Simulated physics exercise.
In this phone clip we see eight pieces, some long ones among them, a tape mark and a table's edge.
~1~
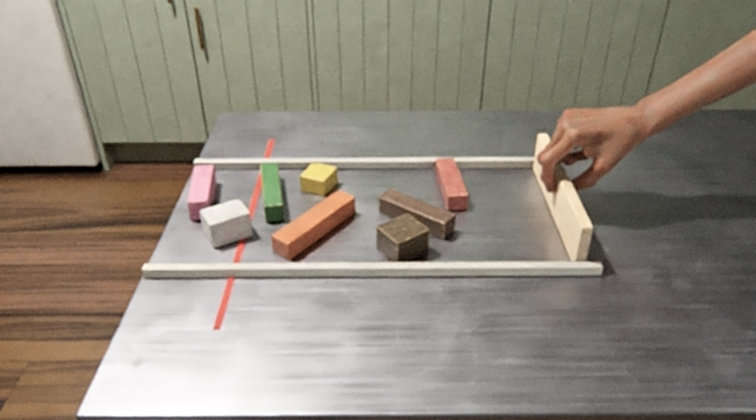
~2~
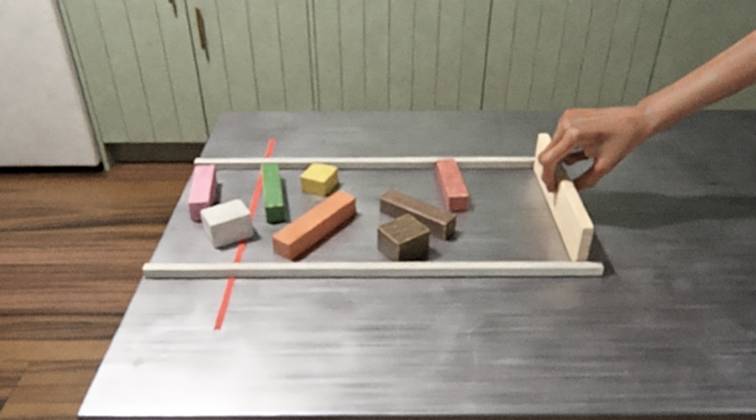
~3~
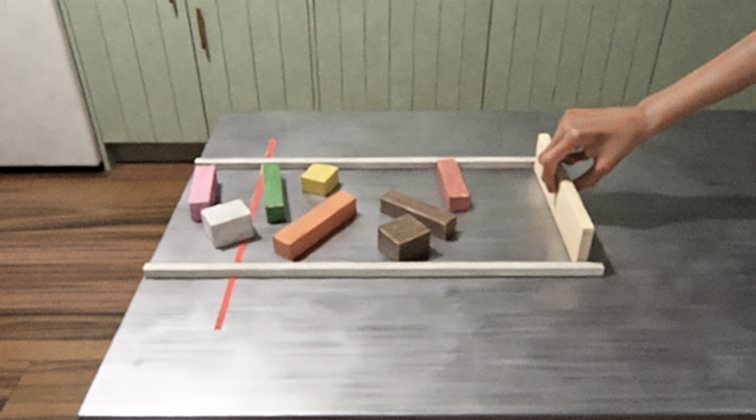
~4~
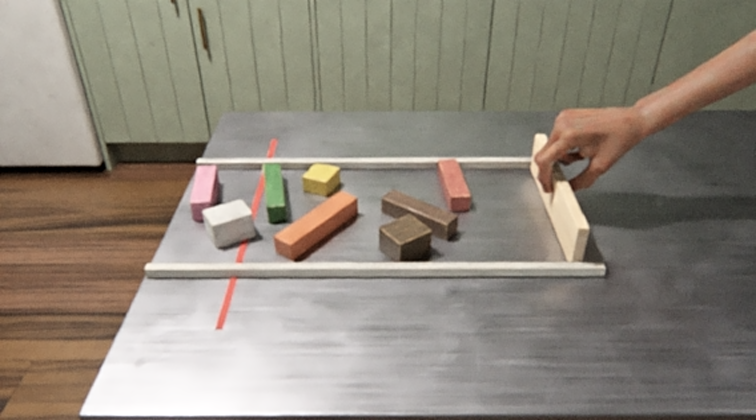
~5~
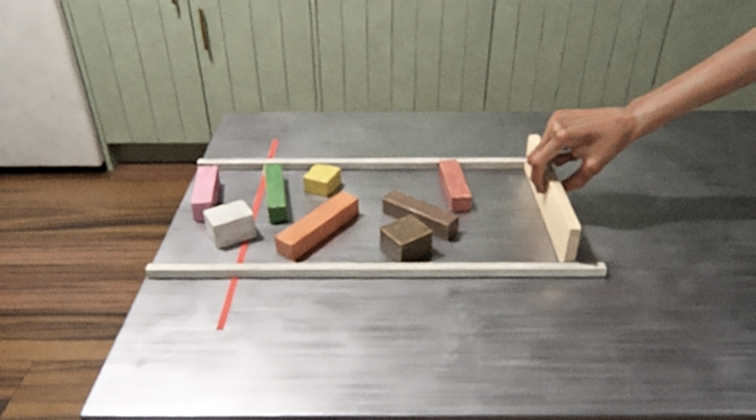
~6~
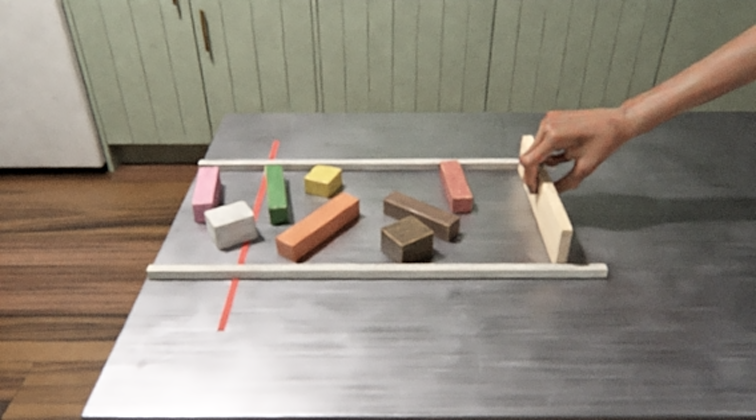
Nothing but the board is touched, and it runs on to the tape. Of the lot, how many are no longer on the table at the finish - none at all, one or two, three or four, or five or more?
By the finish, one or two are off it.
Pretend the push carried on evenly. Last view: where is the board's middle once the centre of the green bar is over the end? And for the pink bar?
Estimated middle: (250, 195), and (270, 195) for the other.
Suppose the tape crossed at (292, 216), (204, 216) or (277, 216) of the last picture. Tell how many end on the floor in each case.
So, one try after another, the floor gets 0, then 5, then 0.
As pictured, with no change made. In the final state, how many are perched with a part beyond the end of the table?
Answer: 1.
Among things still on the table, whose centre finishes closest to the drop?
Foremost is the green bar.
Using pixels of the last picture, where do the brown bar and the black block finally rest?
Okay, so first (226, 211), and next (216, 245).
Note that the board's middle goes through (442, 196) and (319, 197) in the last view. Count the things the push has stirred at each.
Tally: First 2; then 7.
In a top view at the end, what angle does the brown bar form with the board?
Roughly 20°.
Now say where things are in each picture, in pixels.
Pink bar (203, 192); white block (227, 223); green bar (272, 191); board (559, 194); tape (250, 214), in the first picture.
White block (227, 223); red bar (452, 184), in the second picture.
Green bar (273, 191); brown bar (417, 214), in the third picture.
Pink bar (205, 192); board (556, 194), in the fourth picture.
White block (230, 224); black block (406, 241), in the fifth picture.
Pink bar (207, 193); white block (231, 225); green bar (276, 193); board (542, 196); tape (255, 216), in the sixth picture.
Soon after, none off yet; pink bar at rest near (207, 193); white block at rest near (231, 225); green bar at rest near (276, 193).
Then, none off yet; pink bar at rest near (205, 193); white block moved about its own width near (193, 228); green bar moved a little near (229, 193).
At rest, the number that fall off is one or two; fallen, white block and pink bar.
